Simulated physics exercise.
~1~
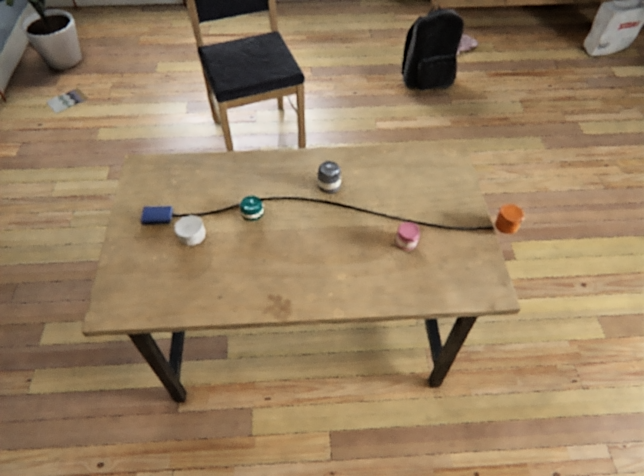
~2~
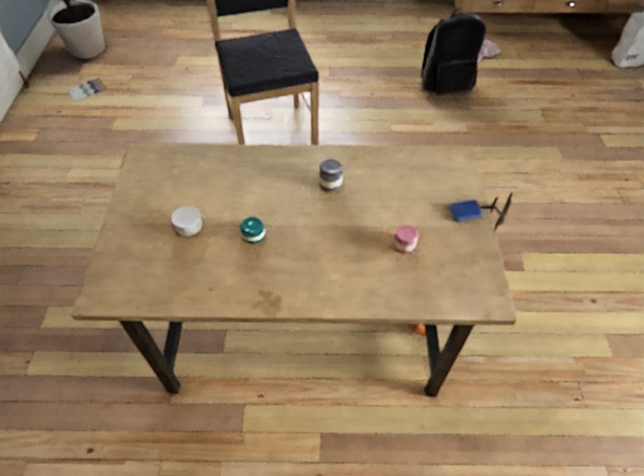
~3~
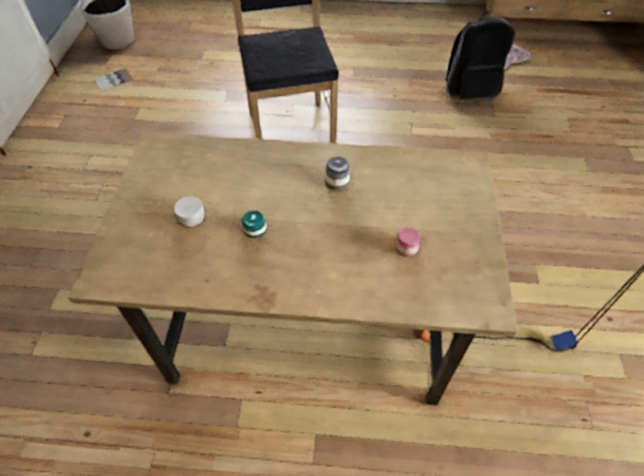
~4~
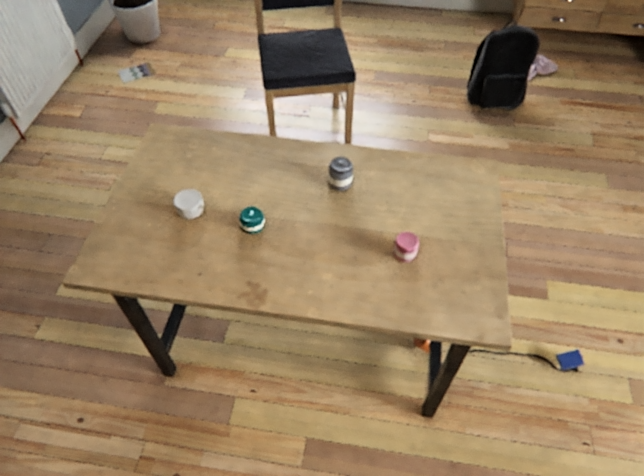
The footage shows a wooden table holding several small jars and tubs, where a dark cable linked to a blue phone slides off the right side after an orange object drops, pulling the phone onto the floor while the white, teal, grey and pink containers remain on top.
